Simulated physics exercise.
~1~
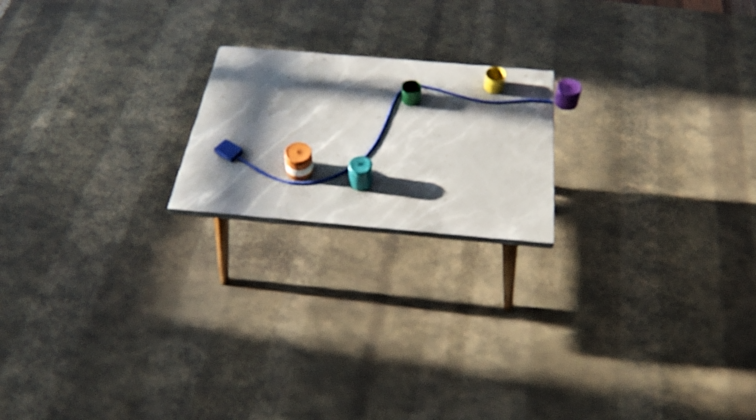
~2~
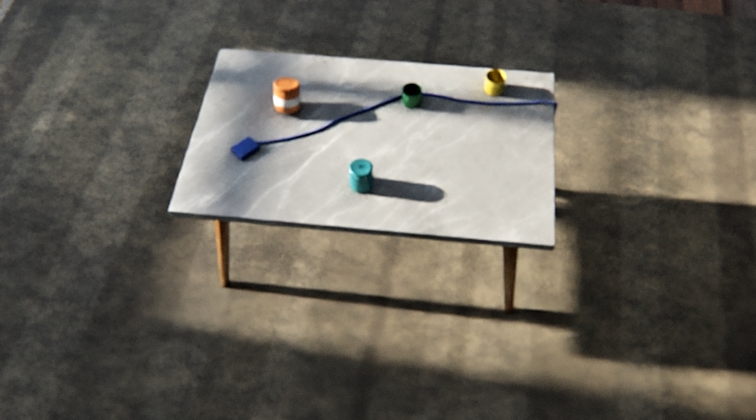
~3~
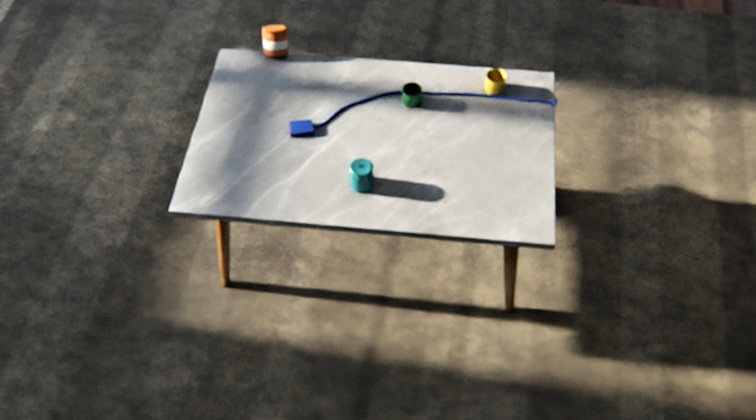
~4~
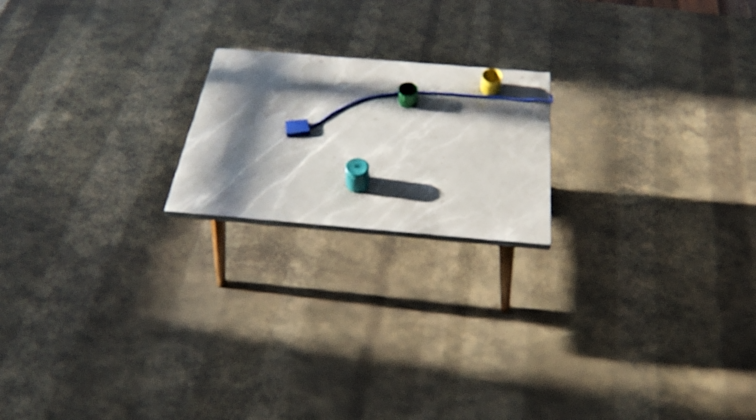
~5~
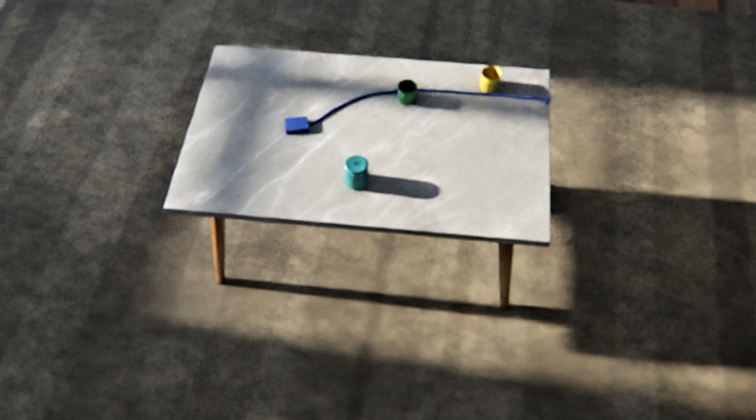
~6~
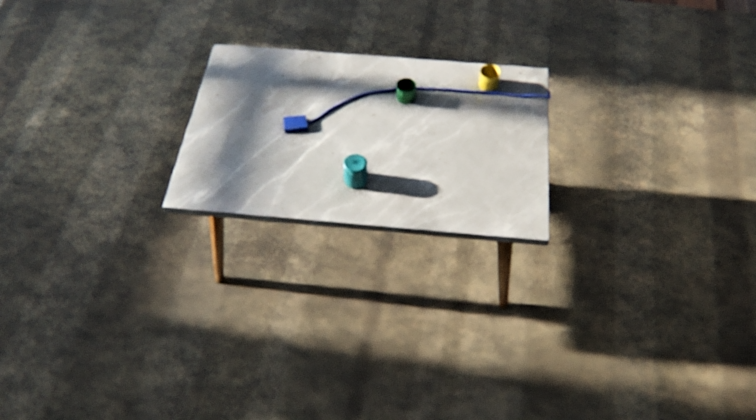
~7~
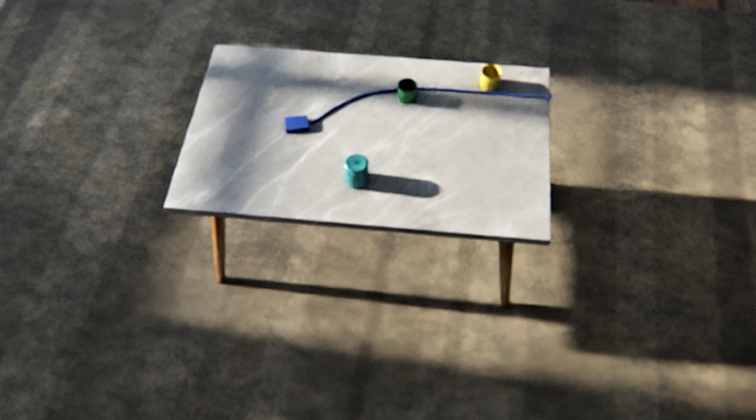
Purple object dropping off a table's right edge, its blue cable dragging a blue block rightward and sweeping an orange tin off the back.
